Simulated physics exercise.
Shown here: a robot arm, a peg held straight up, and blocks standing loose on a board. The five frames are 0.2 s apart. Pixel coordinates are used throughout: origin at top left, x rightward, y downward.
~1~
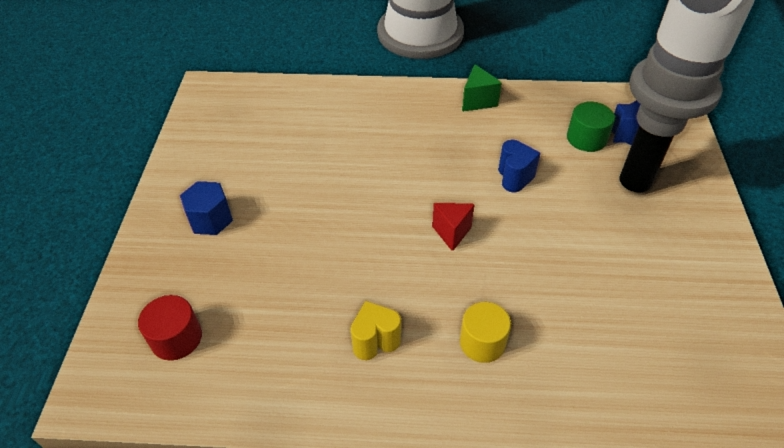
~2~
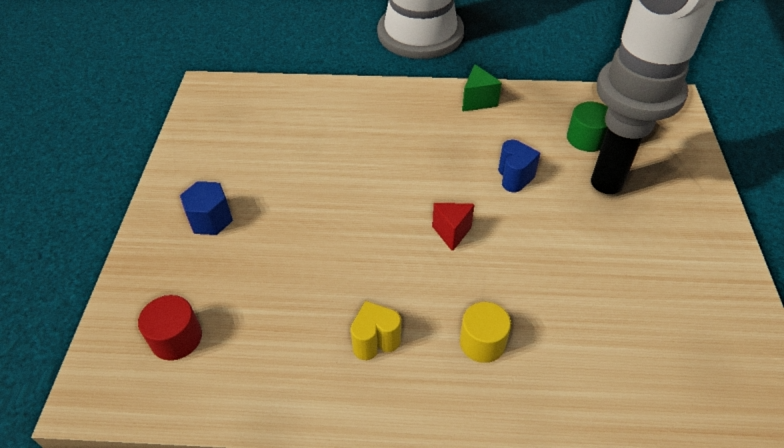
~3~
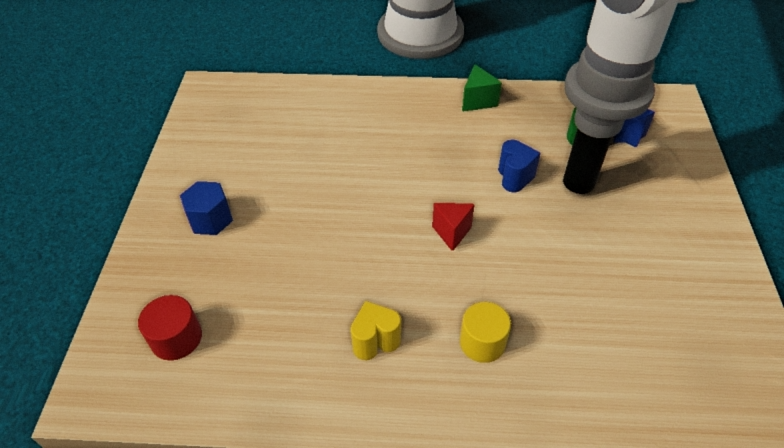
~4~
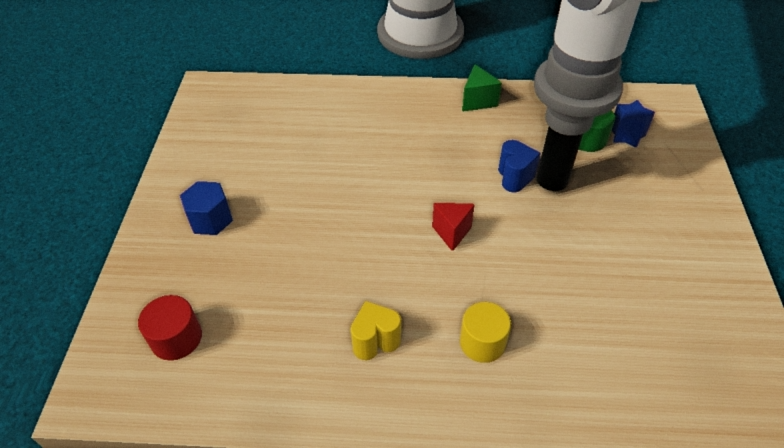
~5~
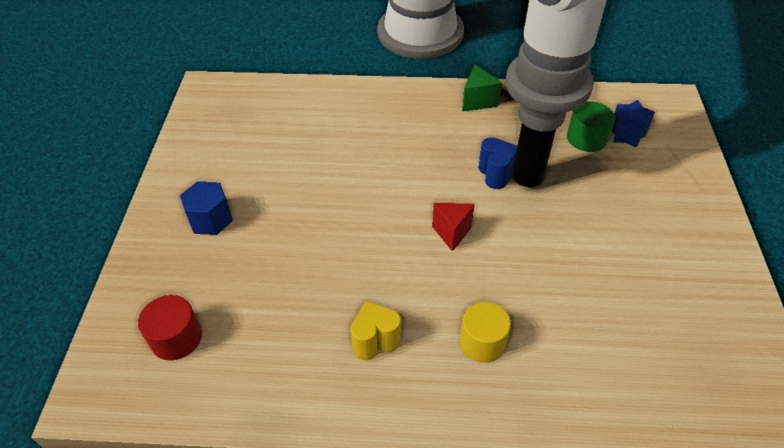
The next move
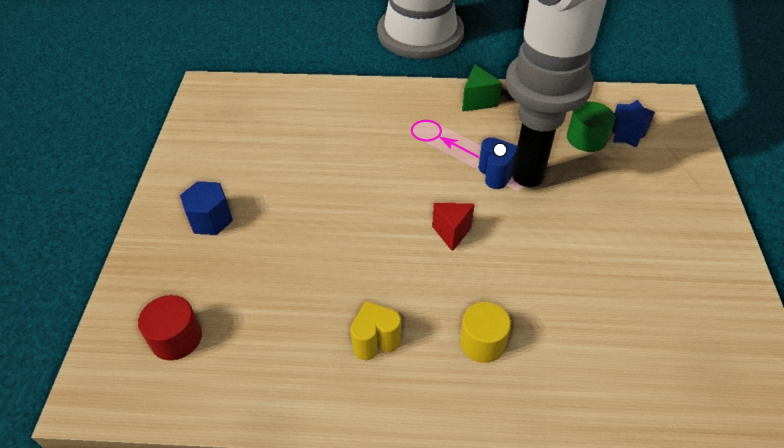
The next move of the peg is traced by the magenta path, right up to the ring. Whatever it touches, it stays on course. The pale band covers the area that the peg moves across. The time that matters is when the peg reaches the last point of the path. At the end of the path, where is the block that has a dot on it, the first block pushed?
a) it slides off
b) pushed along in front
a - it slides off.
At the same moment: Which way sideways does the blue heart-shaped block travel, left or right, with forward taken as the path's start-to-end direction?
The blue heart-shaped block goes left.
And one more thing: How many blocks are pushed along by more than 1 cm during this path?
By the end, one block will have moved.
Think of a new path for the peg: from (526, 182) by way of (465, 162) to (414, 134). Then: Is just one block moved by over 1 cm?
The answer is yes.
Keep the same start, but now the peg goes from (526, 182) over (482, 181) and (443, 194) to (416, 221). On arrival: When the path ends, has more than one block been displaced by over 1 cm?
I'd say no.
The drawn path runs from (526, 182) to (426, 130); the dot is on the blue heart-shaped block.
What follows on the original path. One third of the way, peg (492, 158); blue heart-shaped block (463, 139), turned 40° anticlockwise.
Two thirds of the way, peg (459, 140); blue heart-shaped block (439, 137), turned 70° anticlockwise.
At the end, peg (427, 124); green triangle not moved; blue heart-shaped block (437, 137), turned 80° anticlockwise.
